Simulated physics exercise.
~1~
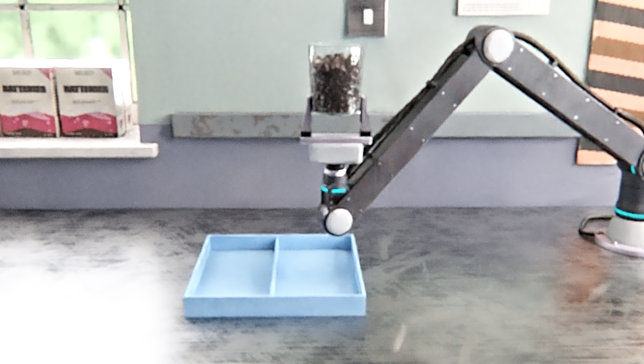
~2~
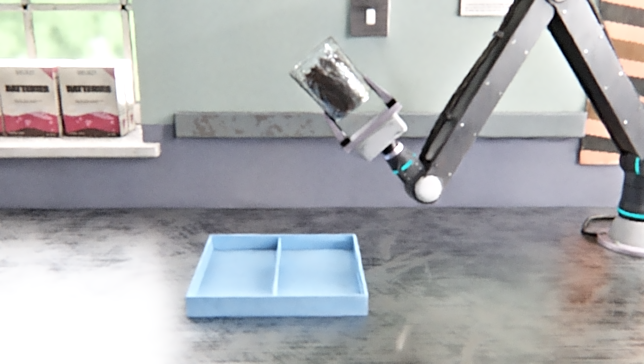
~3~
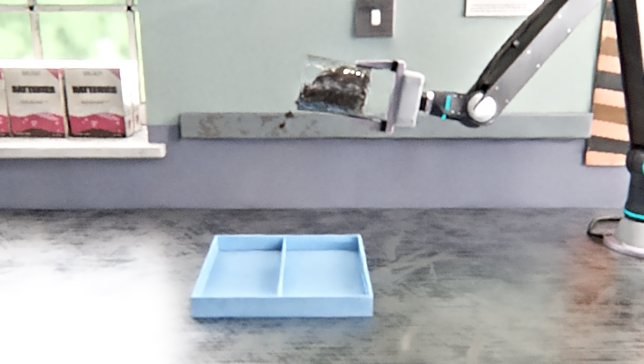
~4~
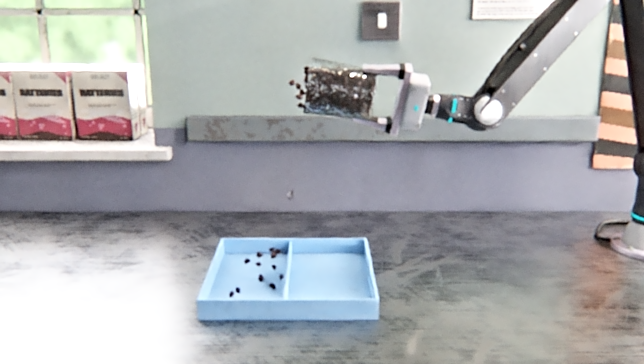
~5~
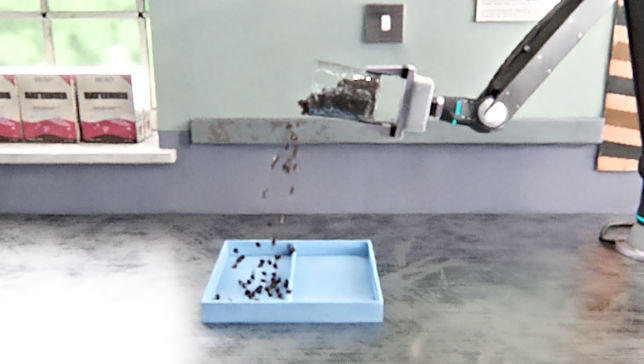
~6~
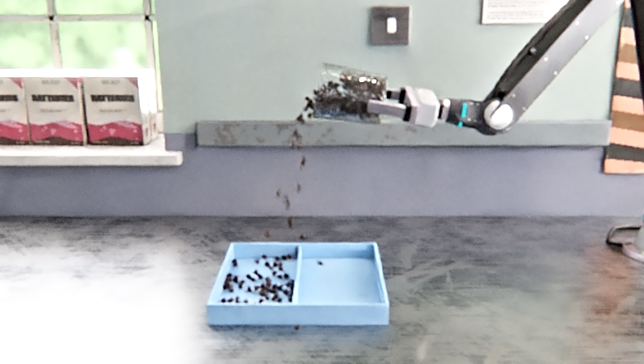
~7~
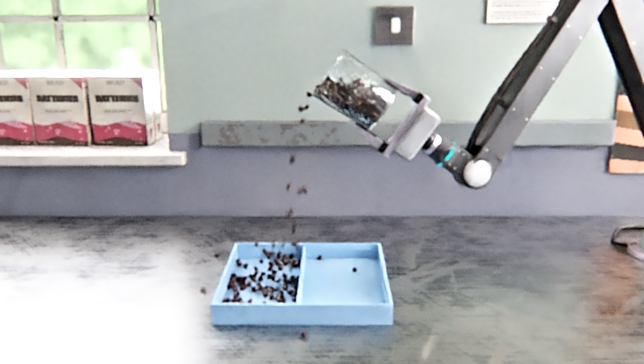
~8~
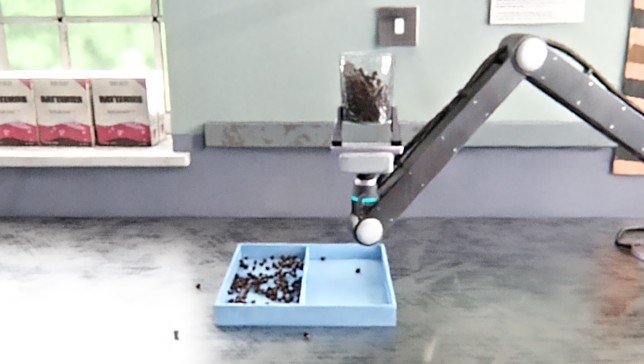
A black jointed robot arm, its base at the right, holds a clear tumbler of dark beans upright above a dark, mottled counter, seen from the front. Below sits a light blue tray divided in two, with red-and-white boxes on a windowsill at left and a switch on the pale green wall. The arm swings the tumbler over to the left until it lies nearly flat. Beans trickle out, scattering mostly into the tray's left part. The arm then tilts the tumbler back upright, still holding most beans, with a few in the right part and on the counter.
